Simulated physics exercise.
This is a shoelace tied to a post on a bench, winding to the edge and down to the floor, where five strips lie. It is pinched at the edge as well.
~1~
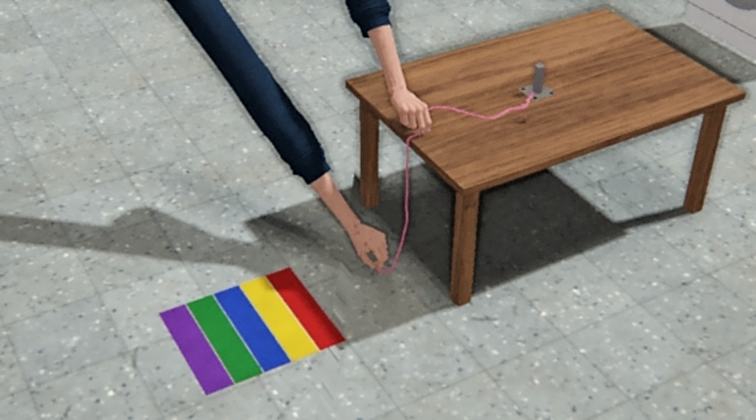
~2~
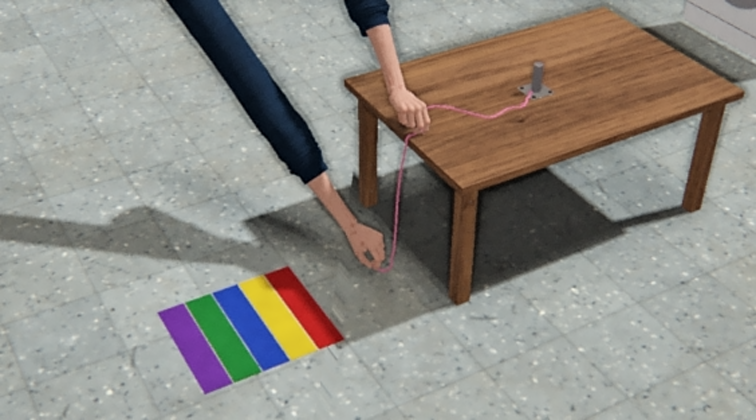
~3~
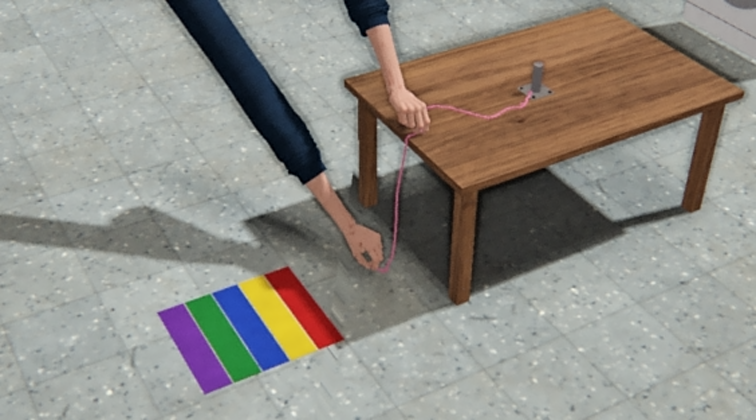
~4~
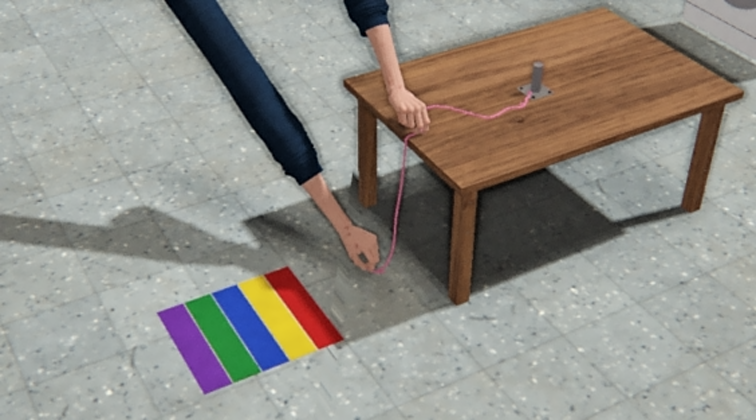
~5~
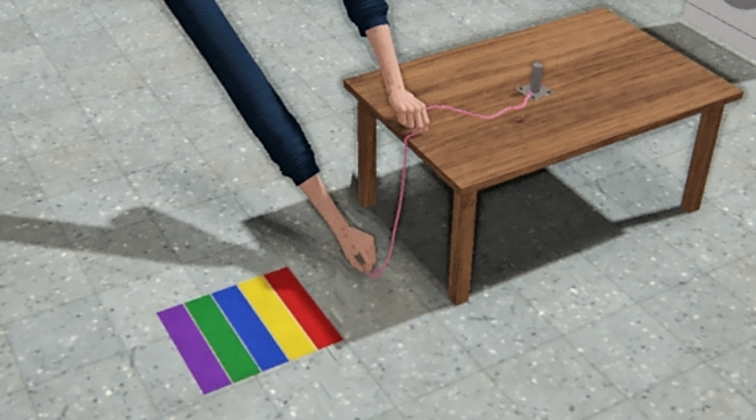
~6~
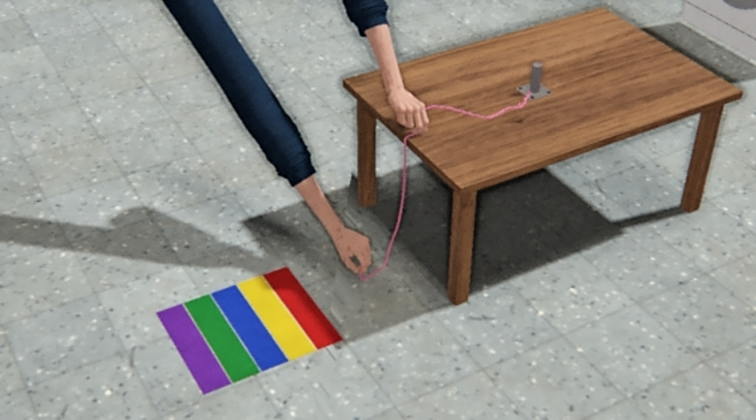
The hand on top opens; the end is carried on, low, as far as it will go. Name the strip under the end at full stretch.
It gets as far as the green strip.
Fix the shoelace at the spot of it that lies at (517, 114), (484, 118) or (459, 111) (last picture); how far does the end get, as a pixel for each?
In that order: (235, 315), (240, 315) and (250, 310).
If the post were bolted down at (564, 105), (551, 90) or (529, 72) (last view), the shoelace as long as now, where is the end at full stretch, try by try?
About (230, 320), (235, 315) and (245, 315).
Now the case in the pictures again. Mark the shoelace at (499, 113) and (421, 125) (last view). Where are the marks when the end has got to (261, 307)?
About (474, 107), and the other about (395, 159).
Soon after, end near (261, 307); over yellow.
Then, end near (233, 317); over blue.
At full stretch, end near (218, 323); over green. The green one.
